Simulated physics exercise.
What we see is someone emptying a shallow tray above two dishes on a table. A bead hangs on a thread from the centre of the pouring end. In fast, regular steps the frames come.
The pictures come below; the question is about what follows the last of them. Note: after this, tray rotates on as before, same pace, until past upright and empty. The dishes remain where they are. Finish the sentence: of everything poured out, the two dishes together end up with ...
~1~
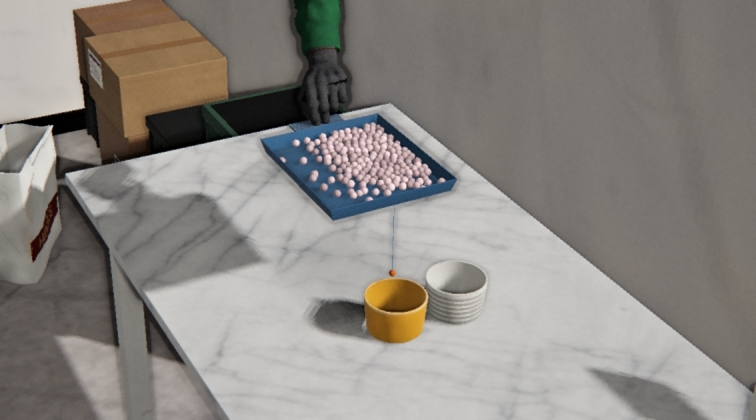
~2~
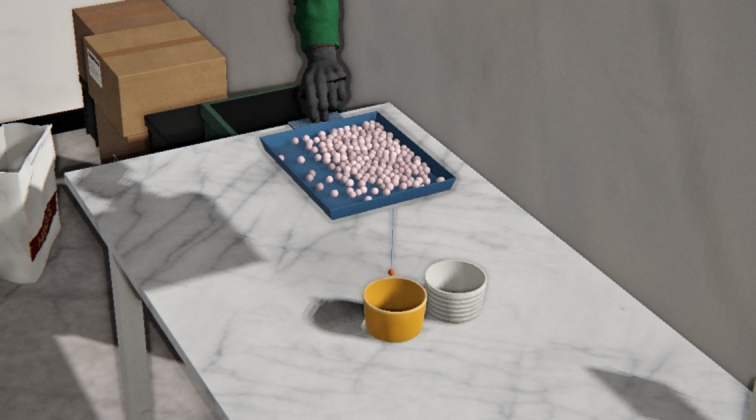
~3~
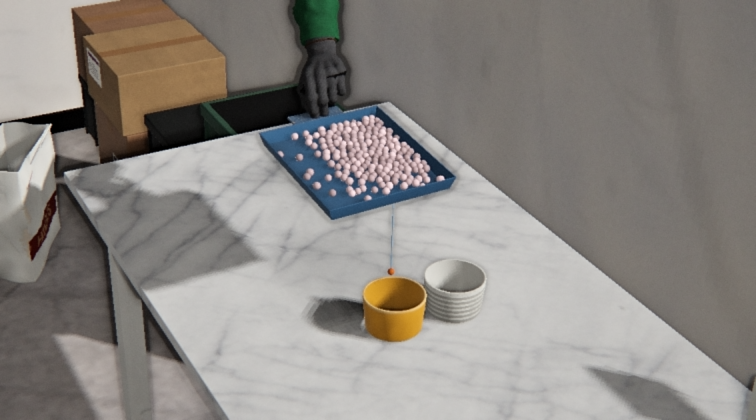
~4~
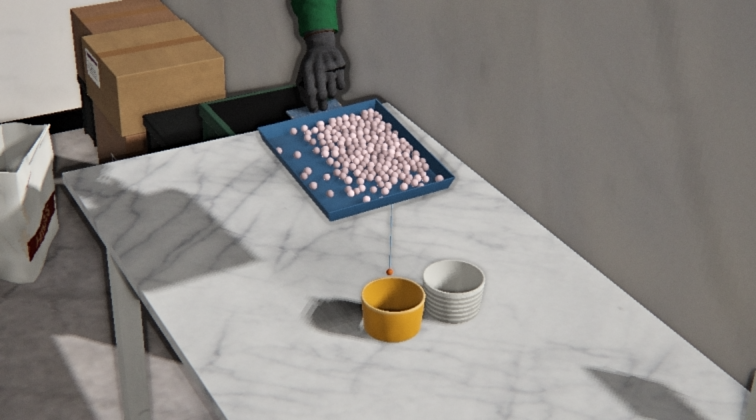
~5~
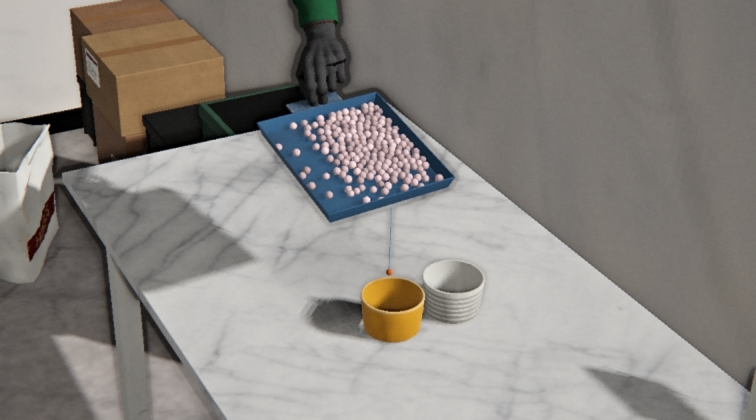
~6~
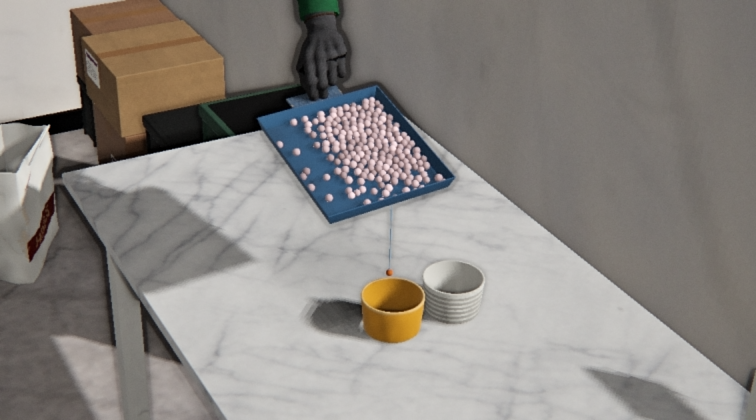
They end up with a minority of it.
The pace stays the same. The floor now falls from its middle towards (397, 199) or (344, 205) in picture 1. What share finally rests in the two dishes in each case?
About 70 % and about 0 %.
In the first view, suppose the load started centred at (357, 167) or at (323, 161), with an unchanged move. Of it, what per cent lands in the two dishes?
About 30 % and 20 %.
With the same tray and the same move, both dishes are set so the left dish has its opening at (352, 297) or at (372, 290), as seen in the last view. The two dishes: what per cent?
In turn 40 and 20 in a hundred.
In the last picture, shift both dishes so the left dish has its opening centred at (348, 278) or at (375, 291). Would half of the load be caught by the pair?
In the first position shy of half, in the second shy of half.
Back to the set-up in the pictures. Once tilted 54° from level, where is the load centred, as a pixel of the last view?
I'd put the middle close to (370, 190).
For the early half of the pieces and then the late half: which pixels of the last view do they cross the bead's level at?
The first part passes (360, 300); everything after passes (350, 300).
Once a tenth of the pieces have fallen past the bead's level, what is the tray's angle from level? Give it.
Roughly 65 degrees of turn.
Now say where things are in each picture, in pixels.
In the first picture, corners of the pouring end (333, 208) and (451, 178), level; middle of the load (372, 158), sugar pearls; left dish (411, 325); right dish (472, 306); bead on its thread (392, 273).
In the second picture, corners of the pouring end (332, 207) and (451, 177), level; middle of the load (371, 157).
In the third picture, corners of the pouring end (332, 208) and (450, 176), tipped barely, lowest at the left corner; middle of the load (371, 154).
In the fourth picture, corners of the pouring end (331, 209) and (449, 176), tipped a little, lowest at the left corner; middle of the load (370, 150), just a few on the move.
In the fifth picture, corners of the pouring end (331, 211) and (449, 176), tipped a little, lowest at the left corner; middle of the load (370, 147), about a tenth on the move.
In the sixth picture, corners of the pouring end (331, 213) and (450, 176), tipped a little, lowest at the left corner; middle of the load (371, 146), roughly half on the move; left dish (408, 324); right dish (469, 306).
Just after the last frame, tray tipped steeply; almost all on the tray; just a few in the left dish; just a few outside both; about a tenth in the air.
A moment on, tray tipped right over; about a tenth on the tray; roughly a quarter in the left dish; roughly two thirds outside both; about a tenth in the air.
Further on, tray tipped past a quarter turn; roughly a quarter in the left dish; the larger part outside both.
When it is over, tray tipped past a quarter turn; roughly a quarter in the left dish; not one in the right dish; the larger part outside both.
